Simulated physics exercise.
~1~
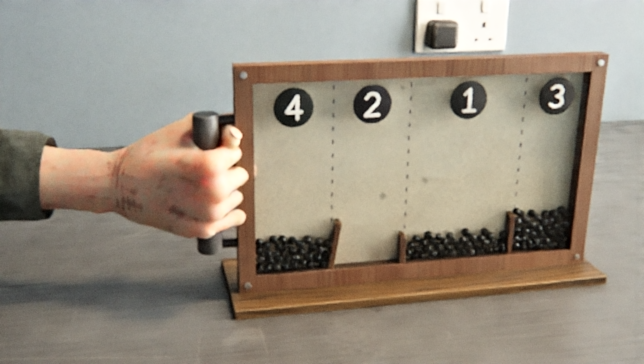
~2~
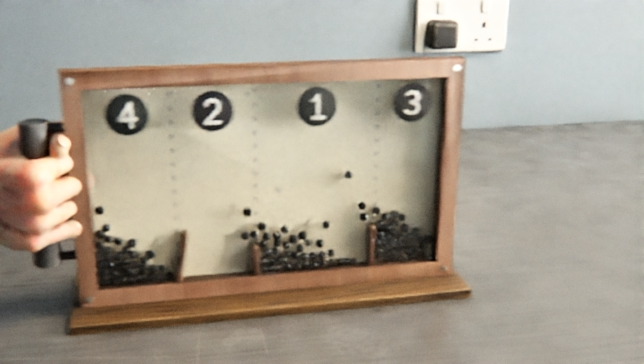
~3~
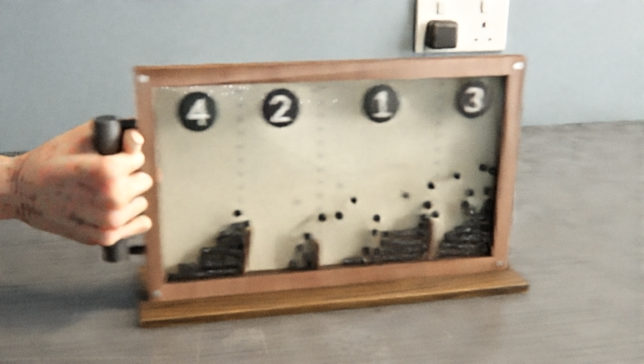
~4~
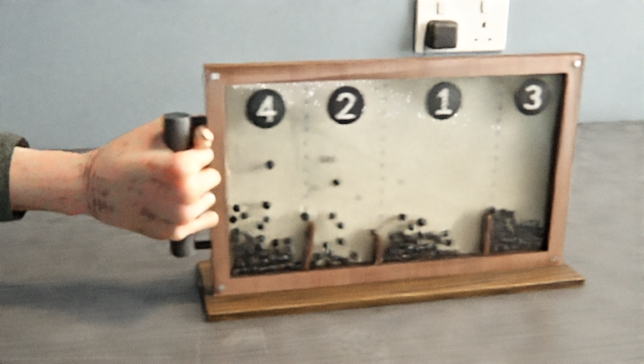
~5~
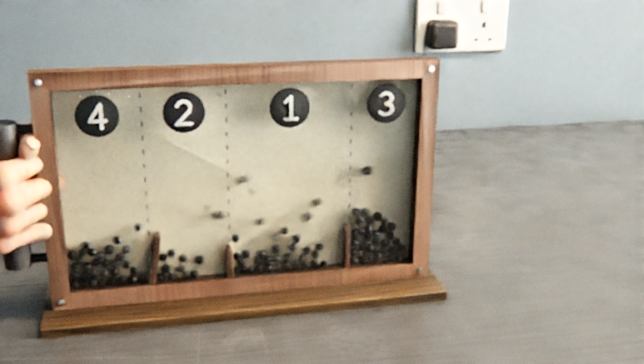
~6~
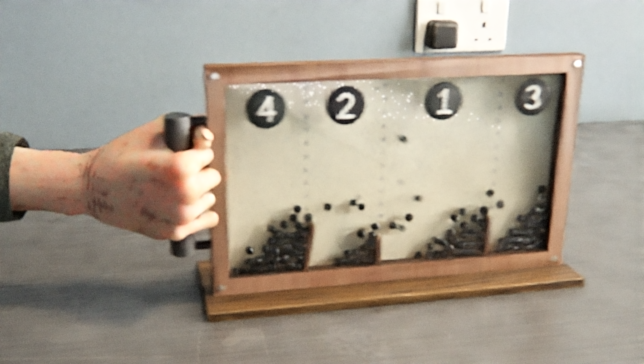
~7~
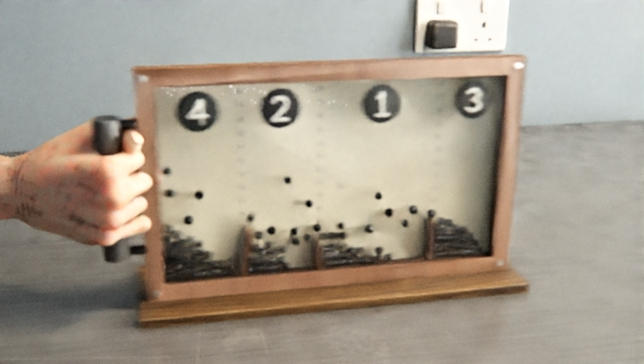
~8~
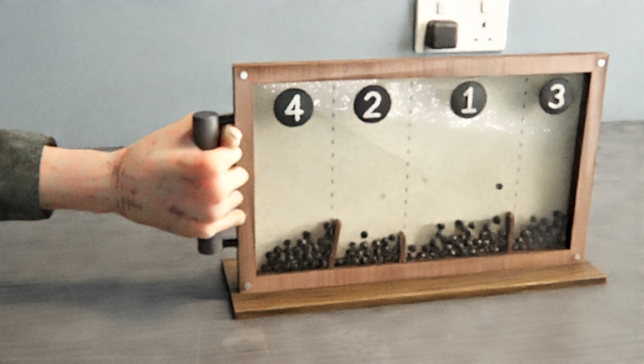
A shallow wooden case with a clear front and small black beads inside stands on a grey table, seen from the front by a still camera, with a white socket on the blue-grey wall behind. A hand in a dark sleeve grips the black handle at its left. The hand slides the case left, then back right, and the beads jump and scatter over the low dividers. It pushes the case far left again, returns it right, and makes another swing left. Finally the case is back where it began, with beads lying in all four numbered strips, including the once-empty second.
